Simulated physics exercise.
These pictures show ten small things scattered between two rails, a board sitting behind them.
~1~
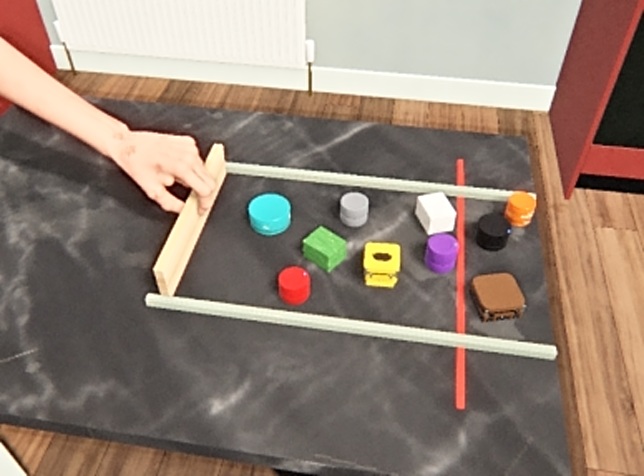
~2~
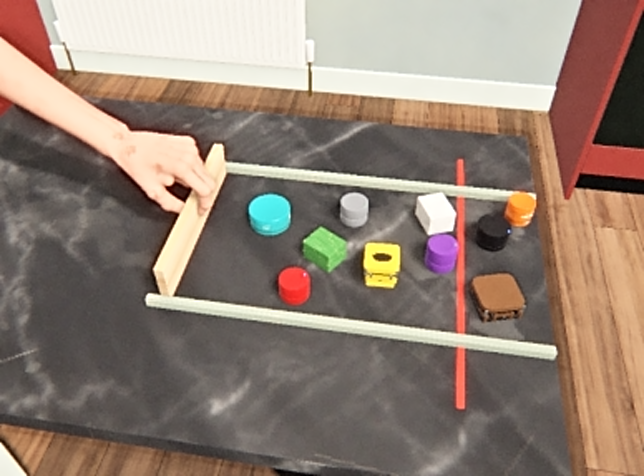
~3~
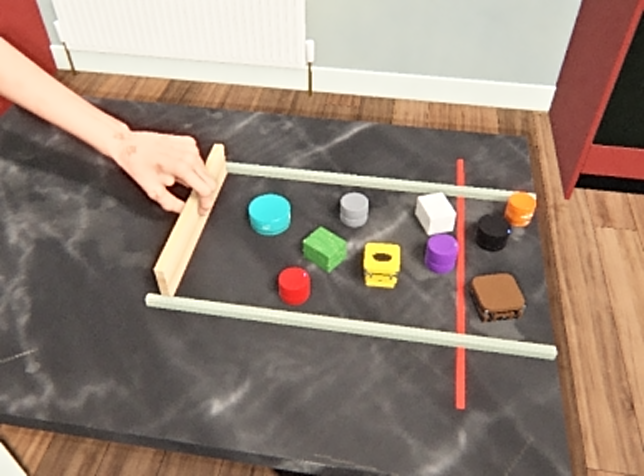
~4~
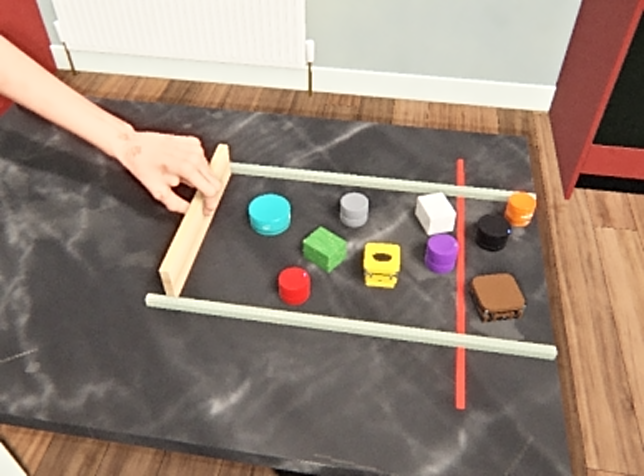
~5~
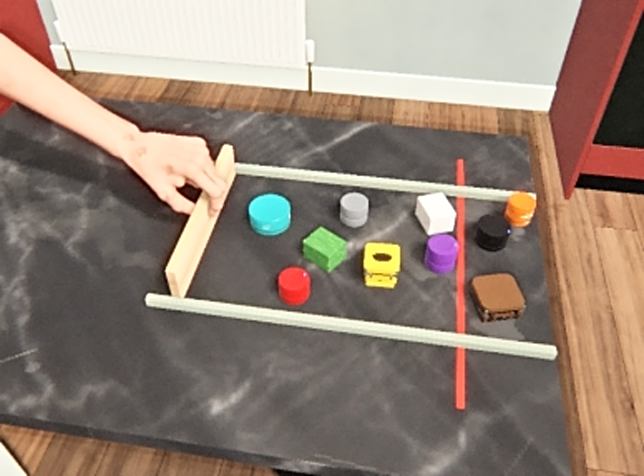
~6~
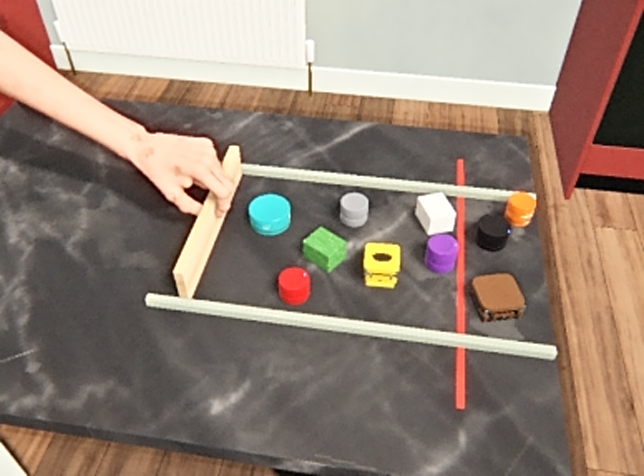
On a dark marbled tabletop, a hand slides a wooden board slightly right toward scattered small objects.
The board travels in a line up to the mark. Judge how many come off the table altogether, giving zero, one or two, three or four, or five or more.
My judgement: Zero.
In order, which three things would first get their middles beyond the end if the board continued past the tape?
Sequence: 1) orange tub, 2) black lid, 3) brown case.
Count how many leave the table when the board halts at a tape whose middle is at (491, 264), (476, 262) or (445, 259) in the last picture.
Going through each try, you'd get 2, 1 and 0.
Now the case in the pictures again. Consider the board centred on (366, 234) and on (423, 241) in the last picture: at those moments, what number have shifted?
At that stage 5; at the next, 8.
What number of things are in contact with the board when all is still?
4 of them.
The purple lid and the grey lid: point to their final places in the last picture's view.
Final centres, first then second: (512, 261), (475, 208).
Early on, none off yet; orange tub at rest near (520, 209); brown case at rest near (496, 298); black lid at rest near (493, 233).
Finally, the number that fall off is zero.
